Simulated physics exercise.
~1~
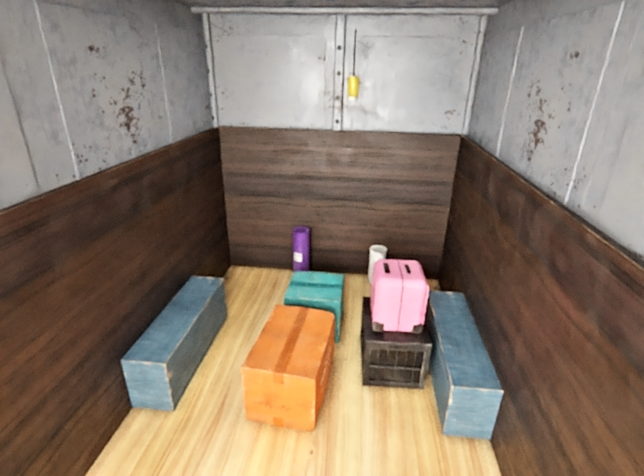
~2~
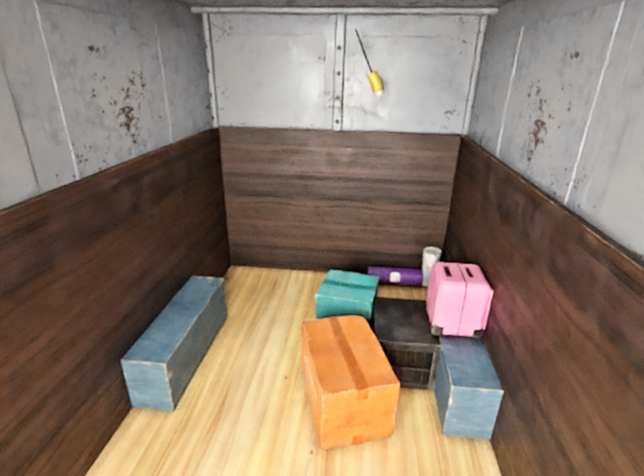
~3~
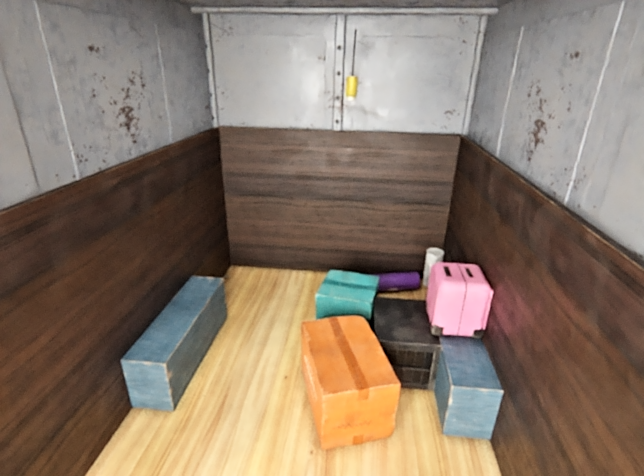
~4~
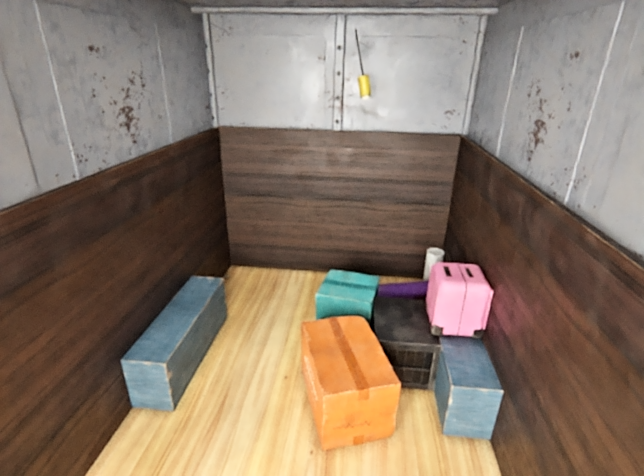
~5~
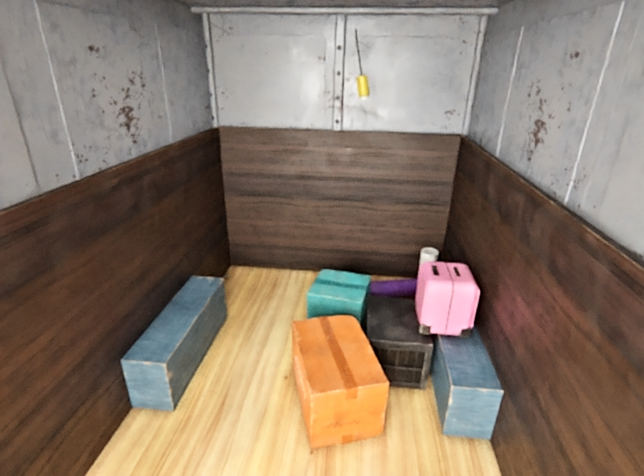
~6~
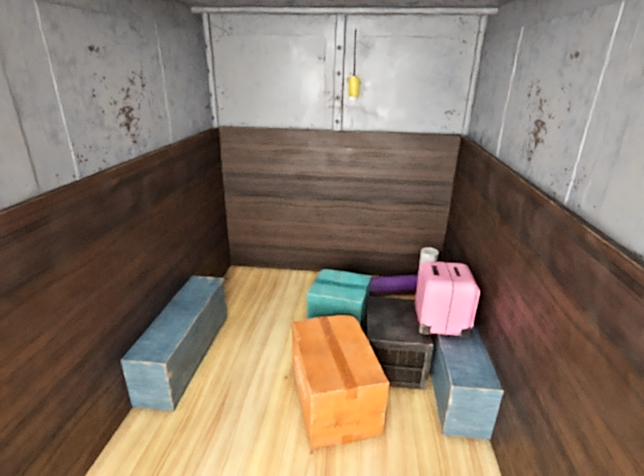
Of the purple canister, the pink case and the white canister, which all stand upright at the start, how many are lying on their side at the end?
One of them is lying on its side at the end, the purple canister, while the pink case and the white canister are still upright.
